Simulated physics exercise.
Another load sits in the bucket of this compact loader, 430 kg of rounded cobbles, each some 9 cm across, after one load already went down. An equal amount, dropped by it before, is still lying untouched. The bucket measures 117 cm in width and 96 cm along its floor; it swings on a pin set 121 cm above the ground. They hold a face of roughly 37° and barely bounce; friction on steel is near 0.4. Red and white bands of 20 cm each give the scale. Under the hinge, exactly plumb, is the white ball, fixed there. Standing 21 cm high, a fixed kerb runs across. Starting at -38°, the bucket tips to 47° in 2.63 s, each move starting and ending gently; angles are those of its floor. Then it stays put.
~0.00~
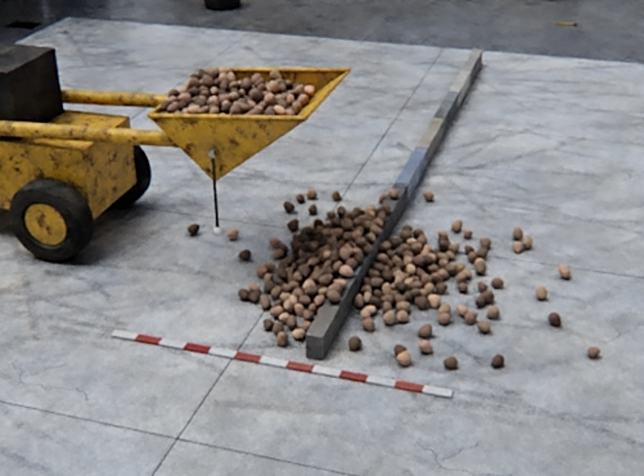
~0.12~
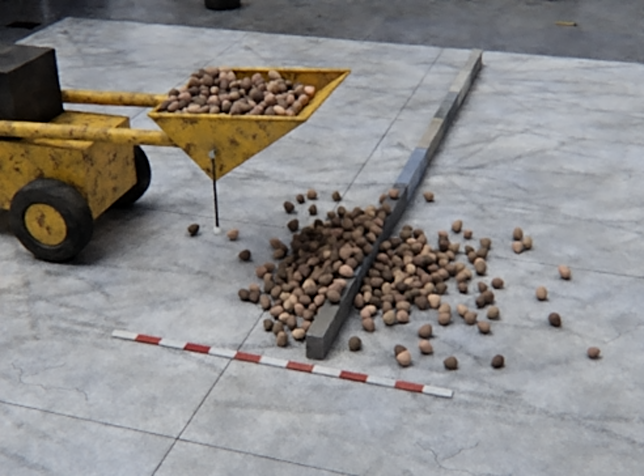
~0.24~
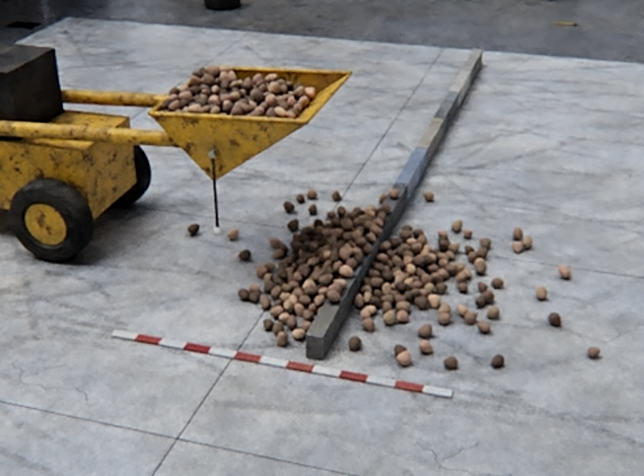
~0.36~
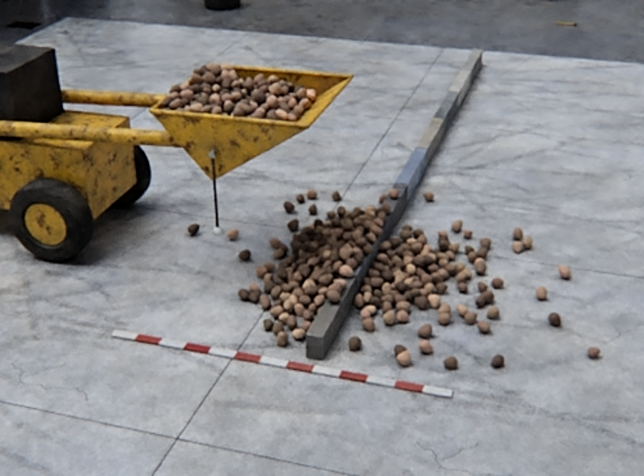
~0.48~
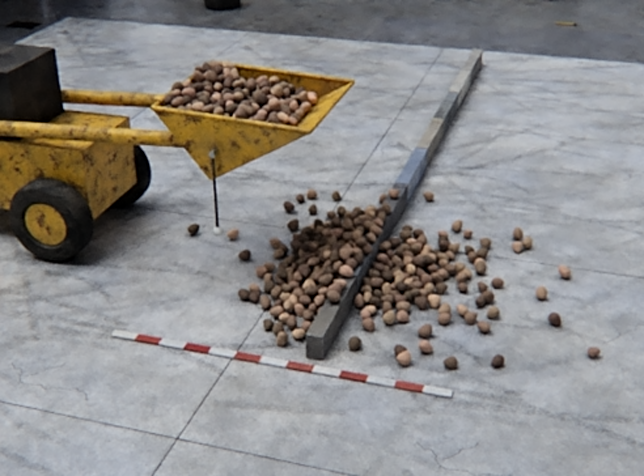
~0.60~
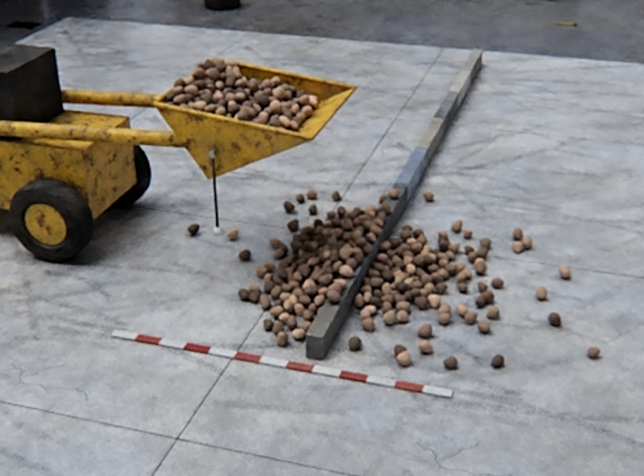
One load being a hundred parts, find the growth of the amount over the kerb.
A growth of about 21 parts in a hundred.
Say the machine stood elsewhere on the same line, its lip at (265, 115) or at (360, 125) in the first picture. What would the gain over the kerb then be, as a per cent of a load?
Around 0 and 90 percent respectively.
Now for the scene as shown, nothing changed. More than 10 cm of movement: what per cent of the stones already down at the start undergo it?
10 %.
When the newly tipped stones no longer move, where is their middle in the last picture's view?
(327, 250).
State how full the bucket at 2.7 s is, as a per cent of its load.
About 0 percent is still in there.
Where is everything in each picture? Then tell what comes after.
In the first frame, lip at (306, 119), floor tilted -38°, highest stones at (241, 82). The earlier load is highest near (352, 242), 29 cm above ground level, 66 % on this side of the kerb, 34 % over the kerb.
In the second frame, the bucket is at -37°, its lip at (306, 120); the top of the load is at (242, 82); the stones move at 0.0 m/s on average.
In the third frame, the bucket is at -36°, its lip at (308, 122); the top of the load is at (236, 81); the stones move at 0.1 m/s on average.
In the fourth frame, the bucket is at -34°, its lip at (309, 126); the top of the load is at (222, 79); the stones move at 0.1 m/s on average.
In the fifth frame, the bucket is at -31°, its lip at (311, 132); the top of the load is at (213, 72); the stones move at 0.1 m/s on average.
In the sixth frame, lip at (313, 138), floor tilted -27°, highest stones at (213, 71); the stones move at 0.2 m/s on average.
After 2.0 s the floor is at 34°; in per cent of one load, 85 in the bucket, 81 on this side of the kerb, 34 over the kerb; the foremost stones are at (539, 286).
After 2.7 s the floor is at 47°; in per cent of one load, 0 in the bucket, 148 on this side of the kerb, 52 over the kerb; the foremost stones are at (539, 286).
After 3.1 s the floor is at 47°; in per cent of one load, 0 in the bucket, 146 on this side of the kerb, 54 over the kerb; the foremost stones are at (539, 286).
After 5.9 s the floor is at 47°; in per cent of one load, 0 in the bucket, 145 on this side of the kerb, 55 over the kerb; the foremost stones are at (539, 286). Net gain over the kerb, 21.
